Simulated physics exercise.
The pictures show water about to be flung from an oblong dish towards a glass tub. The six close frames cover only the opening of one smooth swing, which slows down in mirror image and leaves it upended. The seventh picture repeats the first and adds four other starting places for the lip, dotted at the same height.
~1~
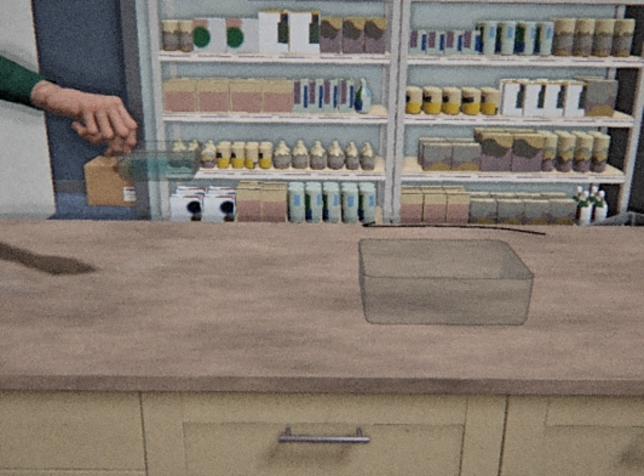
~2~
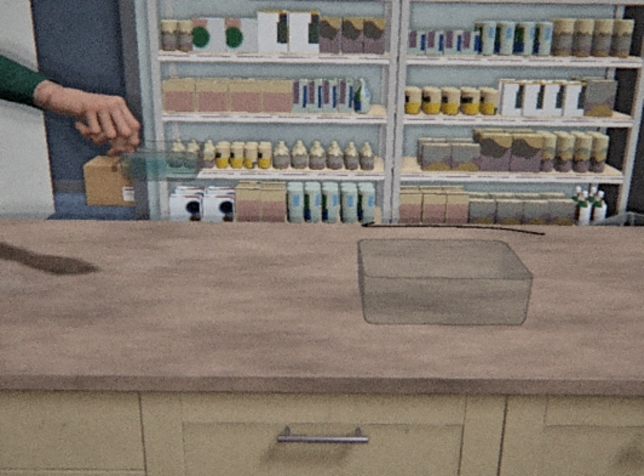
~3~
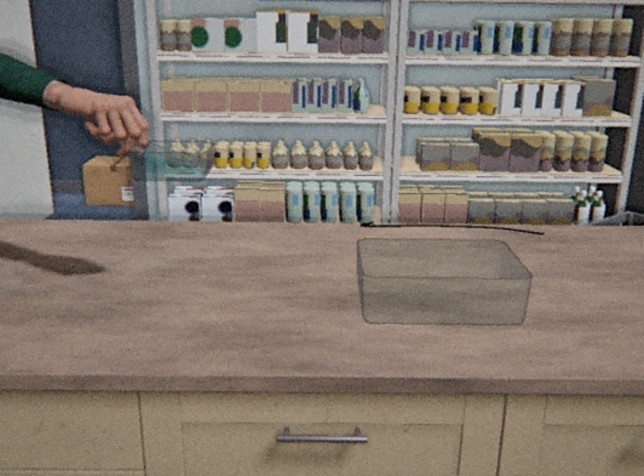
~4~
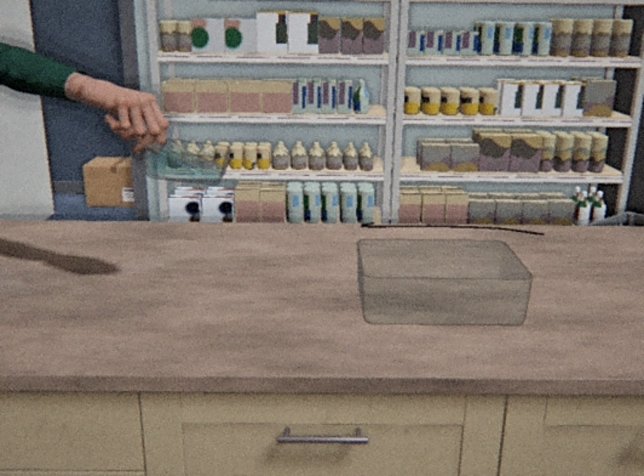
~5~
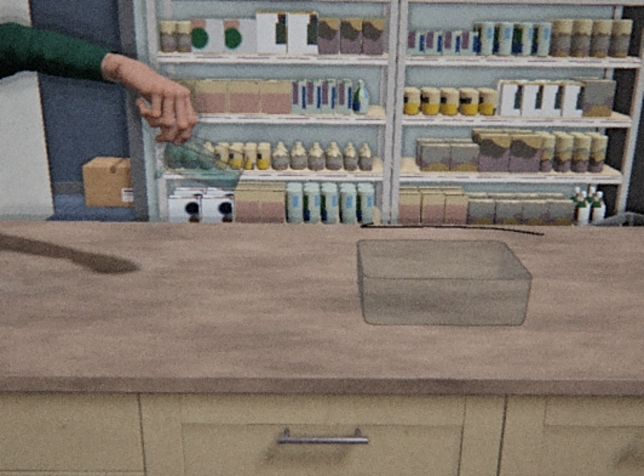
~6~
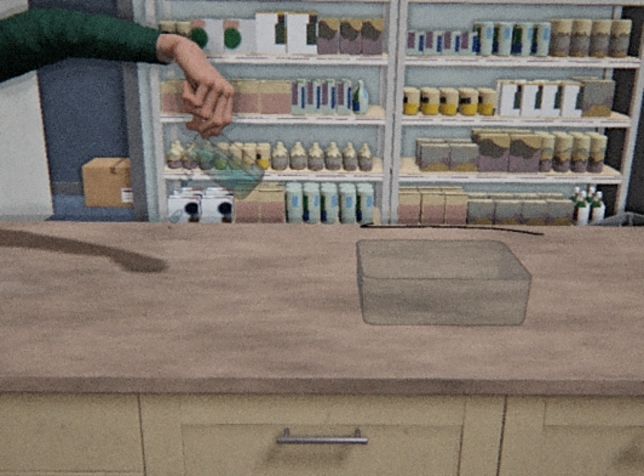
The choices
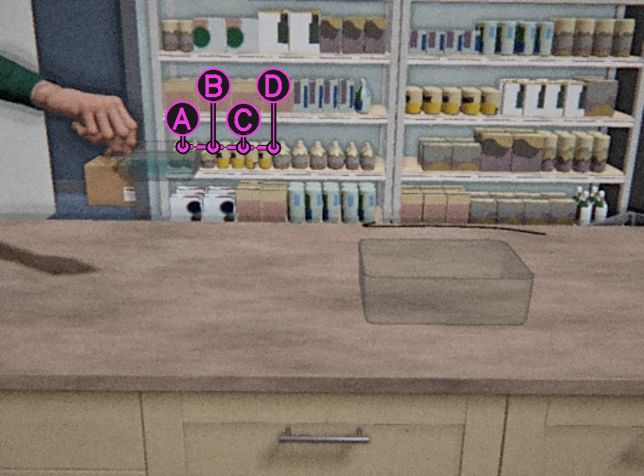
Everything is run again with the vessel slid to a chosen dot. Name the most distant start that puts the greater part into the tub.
That is place B.
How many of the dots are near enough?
Three of them.
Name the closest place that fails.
Place A.
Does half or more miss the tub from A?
Yes.
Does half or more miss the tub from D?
No, that is safe.
On the marked copy, A at (182, 146); B at (213, 147); C at (243, 147); D at (273, 147).
For place A, about 15 % lands in the tub, 79 % falls short and 6 % goes beside or beyond.
For place B, about 68 % lands in the tub, 24 % falls short and 8 % goes beside or beyond.
For place C, about 76 % lands in the tub, 13 % falls short and 11 % goes beside or beyond.
For place D, about 75 % lands in the tub, 8 % falls short and 18 % goes beside or beyond.
